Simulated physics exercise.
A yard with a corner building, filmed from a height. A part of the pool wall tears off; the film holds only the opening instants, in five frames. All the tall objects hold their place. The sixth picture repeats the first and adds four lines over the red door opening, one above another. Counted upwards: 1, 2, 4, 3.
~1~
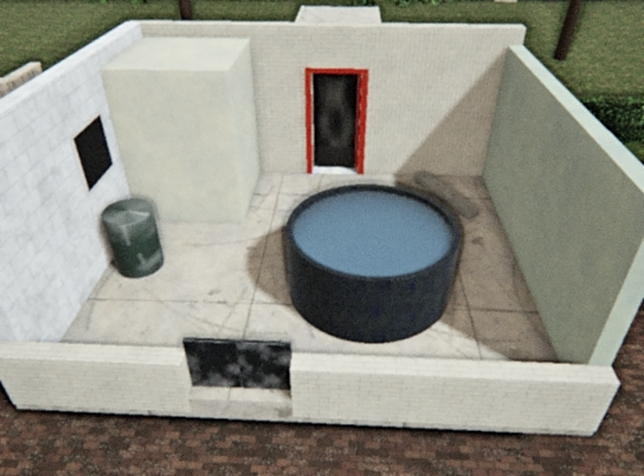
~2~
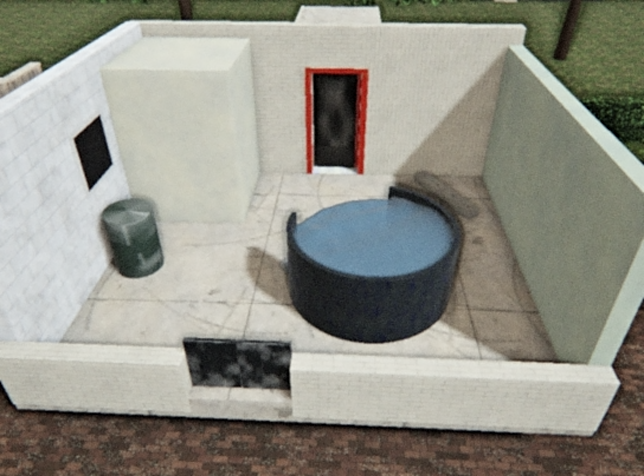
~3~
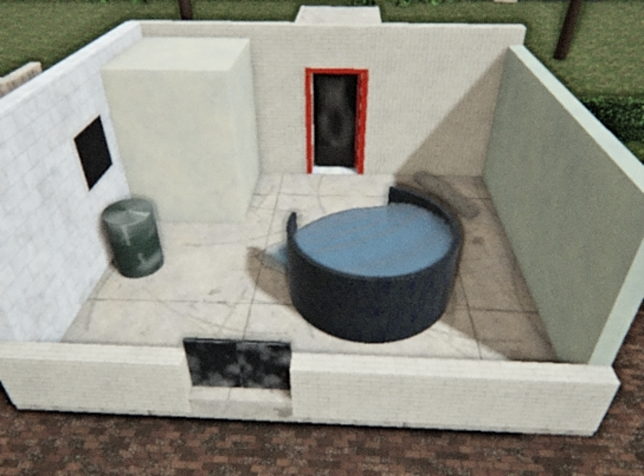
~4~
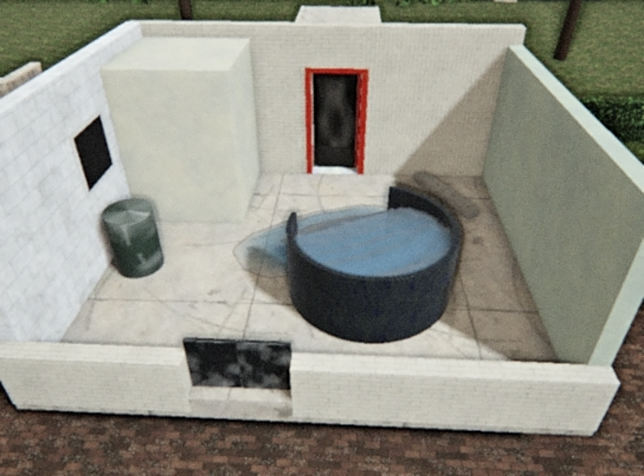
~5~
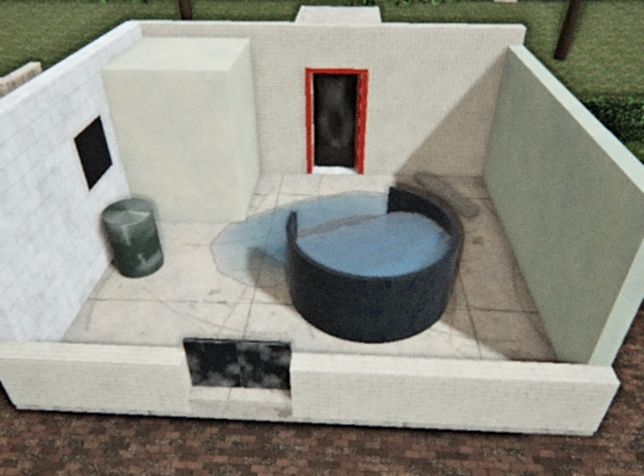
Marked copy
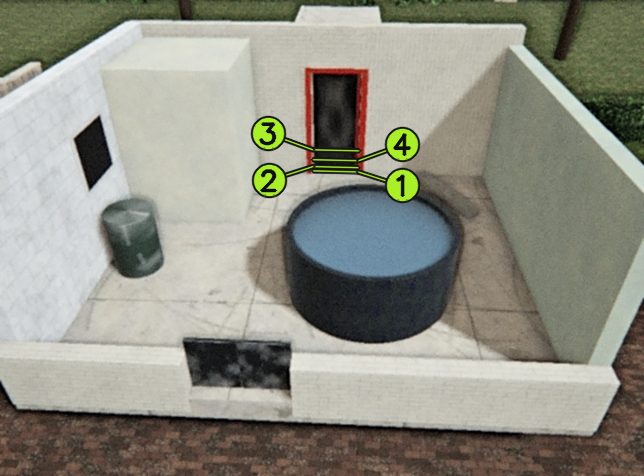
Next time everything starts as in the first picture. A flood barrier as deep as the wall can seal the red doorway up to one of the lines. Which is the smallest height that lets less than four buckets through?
It is 3.
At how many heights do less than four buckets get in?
One of the four.
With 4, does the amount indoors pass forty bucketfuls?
No, less.
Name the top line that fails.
4 it is.
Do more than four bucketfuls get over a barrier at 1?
Yes, it does.
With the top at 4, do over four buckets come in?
Yes, it does.
In lime, 1 at (335, 171); 2 at (335, 167); 3 at (335, 150); 4 at (335, 160); from the bottom up 1, 2, 4, 3.
If 1 is chosen, dozens of bucketfuls pour in.
If 2 is chosen, dozens of bucketfuls pour in.
If 3 is chosen, a splash gets over, under a bucket.
If 4 is chosen, about 12 bucketfuls get in.
